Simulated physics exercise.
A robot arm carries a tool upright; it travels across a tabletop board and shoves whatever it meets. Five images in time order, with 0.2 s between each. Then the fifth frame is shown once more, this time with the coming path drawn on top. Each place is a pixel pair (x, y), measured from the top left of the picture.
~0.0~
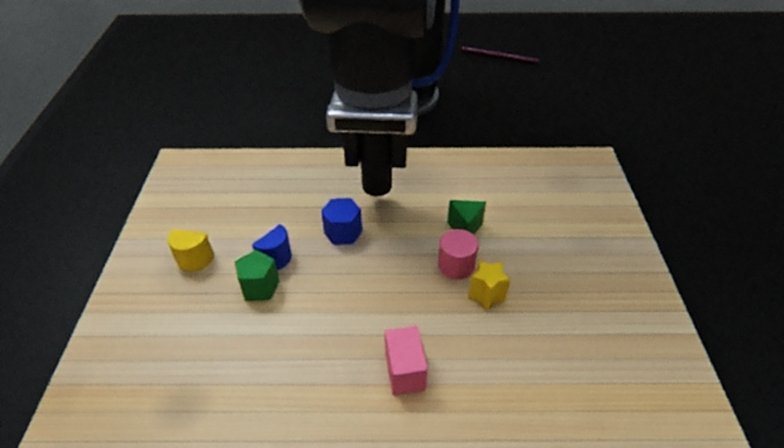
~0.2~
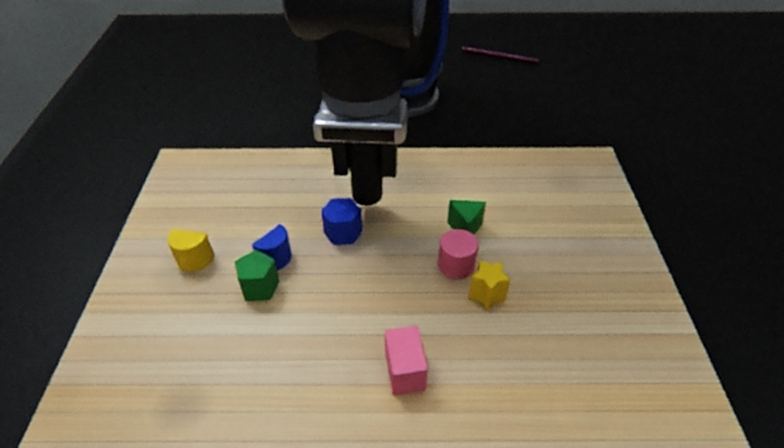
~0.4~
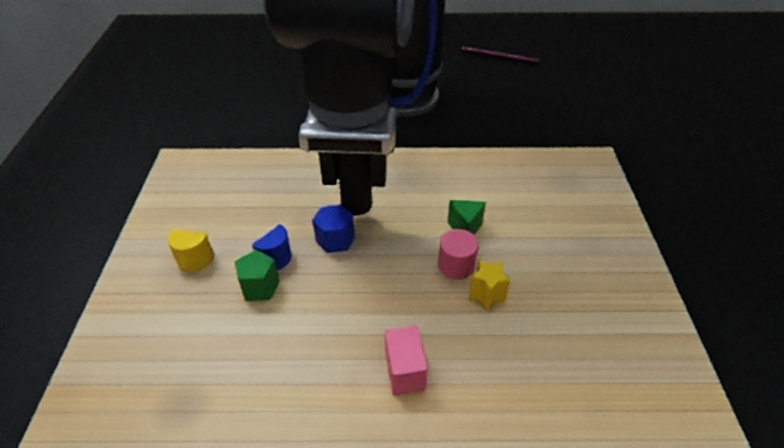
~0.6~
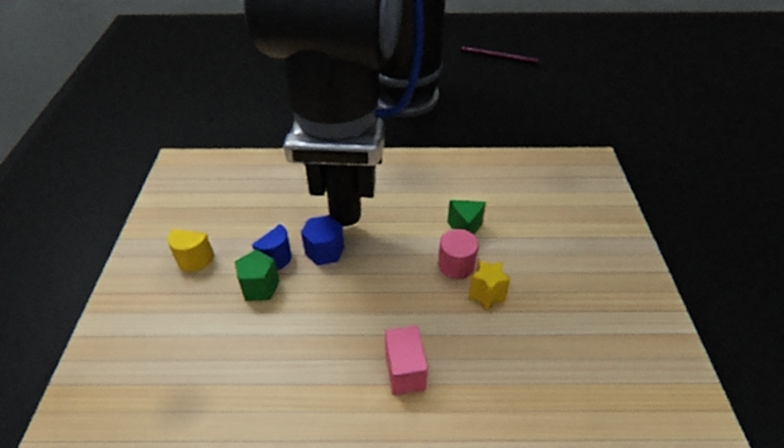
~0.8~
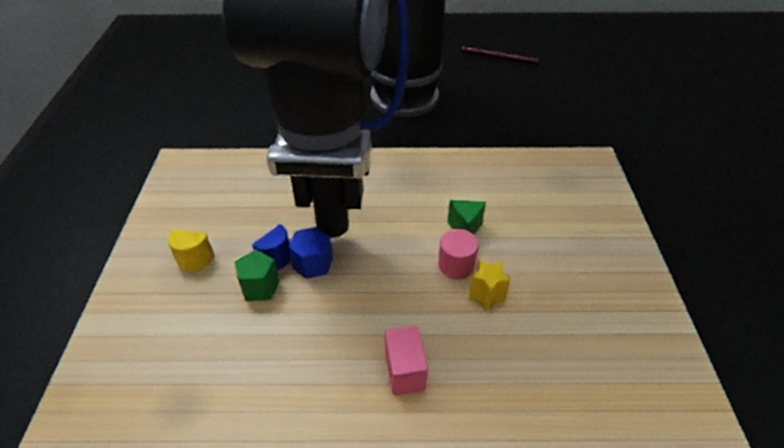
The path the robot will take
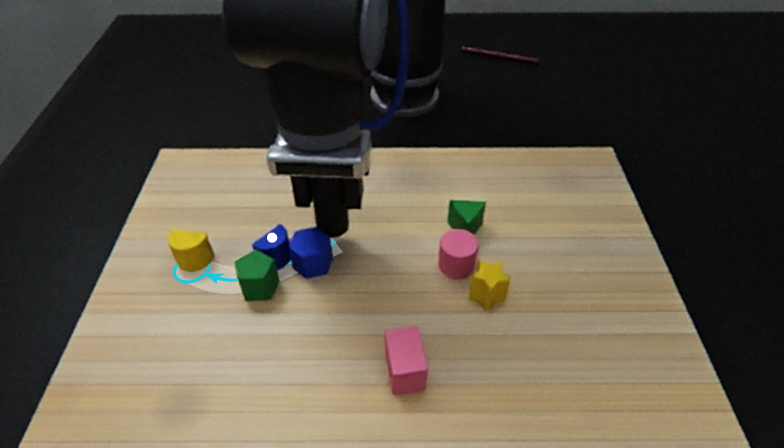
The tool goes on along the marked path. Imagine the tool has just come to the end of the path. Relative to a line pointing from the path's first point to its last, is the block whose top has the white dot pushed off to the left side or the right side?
Pushed right.
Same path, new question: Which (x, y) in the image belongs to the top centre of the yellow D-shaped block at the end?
Top centre: (156, 224).
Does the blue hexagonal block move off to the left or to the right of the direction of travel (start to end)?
Heads left.
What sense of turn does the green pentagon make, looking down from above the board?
It rotates clockwise.
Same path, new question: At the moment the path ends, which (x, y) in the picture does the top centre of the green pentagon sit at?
(224, 286)
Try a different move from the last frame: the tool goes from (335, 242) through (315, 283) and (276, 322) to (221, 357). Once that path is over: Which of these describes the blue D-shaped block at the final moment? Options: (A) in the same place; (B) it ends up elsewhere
Choice A: In the same place.
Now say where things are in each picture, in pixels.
The first picture shows tool's lower end (377, 187); yellow D-shaped block (185, 238); green pentagon (253, 265); blue D-shaped block (272, 238); blue hexagonal block (341, 210).
The second picture shows tool (367, 196); blocks still.
The third picture shows tool (357, 205); blue hexagonal block (333, 217).
The fourth picture shows tool (346, 215); blue hexagonal block (321, 228).
The fifth picture shows tool (333, 227); yellow D-shaped block (185, 238); green pentagon (253, 265); blue D-shaped block (272, 238); blue hexagonal block (309, 241).
Drawn move, from (335, 242) through (289, 263) and (238, 280) to (192, 269); the dot is on the blue D-shaped block.
On the path given first. One third of the way, tool (286, 247); green pentagon (241, 274), turned 40° clockwise; blue D-shaped block (252, 242); blue hexagonal block (282, 268), turned 45° anticlockwise.
Two thirds of the way, tool (233, 265); green pentagon (224, 286), turned 30° clockwise; blue D-shaped block (199, 253), turned 30° clockwise; blue hexagonal block (278, 275), turned 70° anticlockwise.
At the end, tool (185, 253); yellow D-shaped block (156, 224), turned 55° clockwise; green pentagon (224, 286), turned 30° clockwise; blue D-shaped block (149, 251); blue hexagonal block (278, 275), turned 70° anticlockwise.
